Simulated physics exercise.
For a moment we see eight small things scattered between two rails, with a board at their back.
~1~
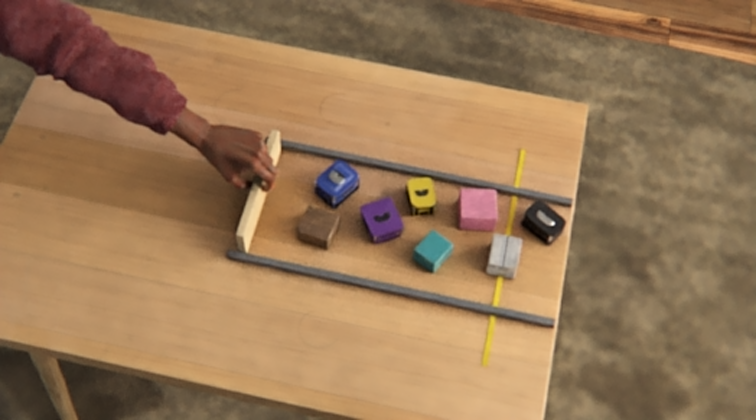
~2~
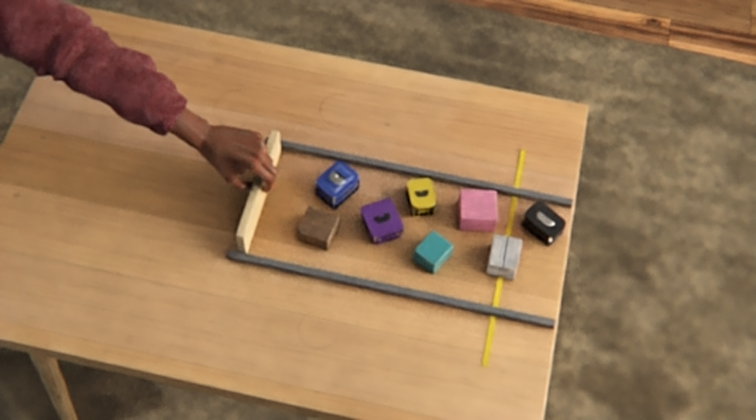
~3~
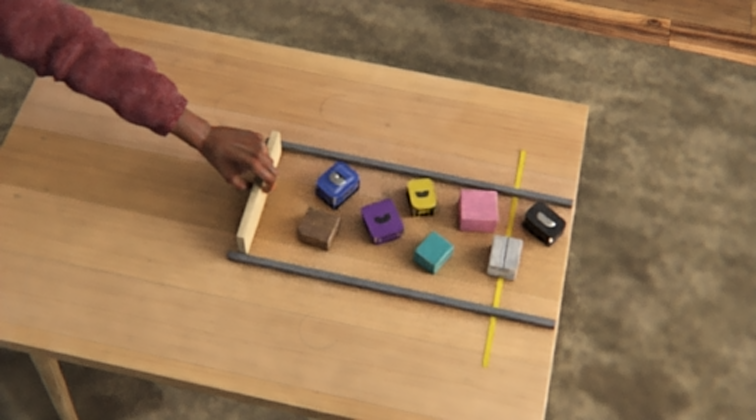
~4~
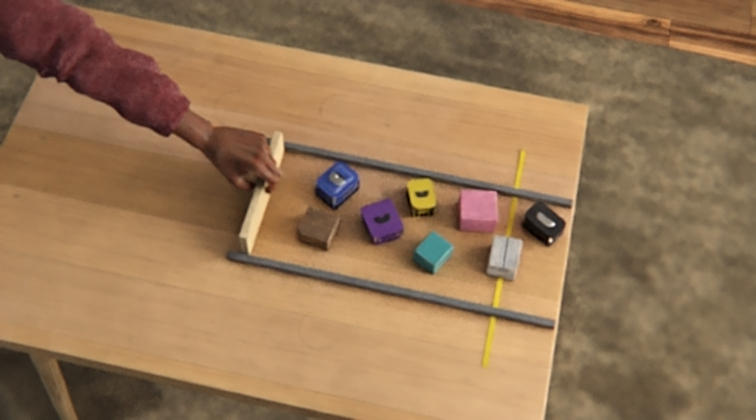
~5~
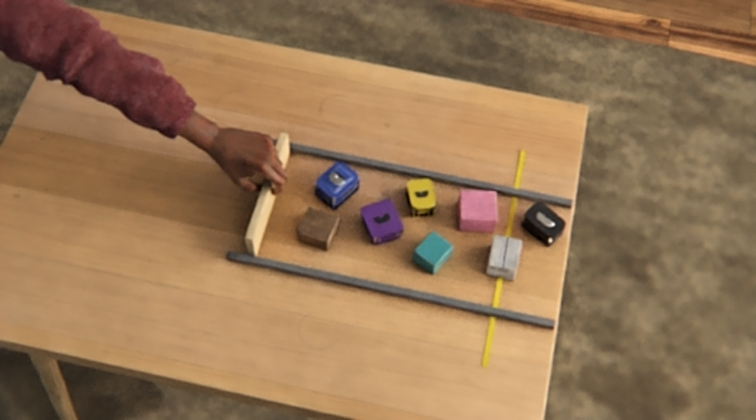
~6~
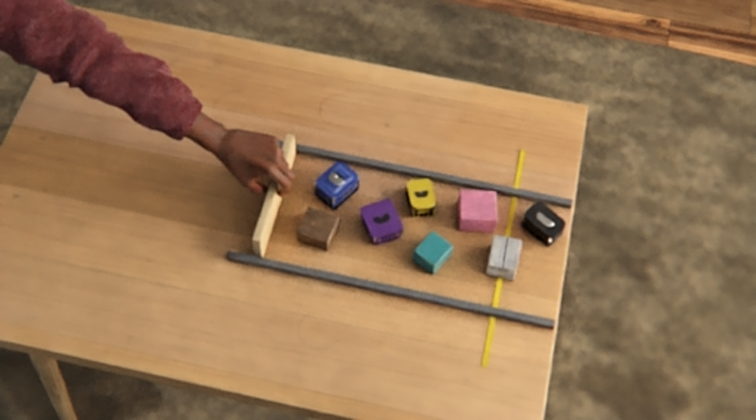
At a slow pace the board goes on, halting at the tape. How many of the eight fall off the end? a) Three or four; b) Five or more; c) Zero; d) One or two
a.
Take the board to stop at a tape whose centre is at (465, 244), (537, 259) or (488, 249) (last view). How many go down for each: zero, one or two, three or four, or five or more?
In order of the three spots, it's one to two, then five or more, then either one or two.
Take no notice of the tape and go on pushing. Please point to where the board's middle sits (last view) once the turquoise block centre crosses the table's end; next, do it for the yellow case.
The middle is at (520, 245) when it's the turquoise block, and at (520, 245) when it's the yellow case.
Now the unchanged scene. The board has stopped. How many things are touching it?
At rest, 2 are in contact.
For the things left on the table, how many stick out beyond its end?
Things overhanging at the end: 3.
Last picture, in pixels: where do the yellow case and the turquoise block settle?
In the last view, the middles sit near (559, 215) and near (545, 300).
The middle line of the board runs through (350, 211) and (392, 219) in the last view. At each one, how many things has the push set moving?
The first number is 3, the next one 6.
Soon after, none off yet; black case at rest near (544, 224); white box at rest near (504, 258); pink block at rest near (477, 211).
Then, none off yet; black case at rest near (544, 224); white box at rest near (504, 258); pink block moved about its own width near (500, 217).
Further on, none off yet; black case tipped well over near (590, 260); white box moved about its own width near (544, 271); pink block moved well along near (553, 230).
At rest, the number that fall off is three or four; fallen, pink block, white box and black case.
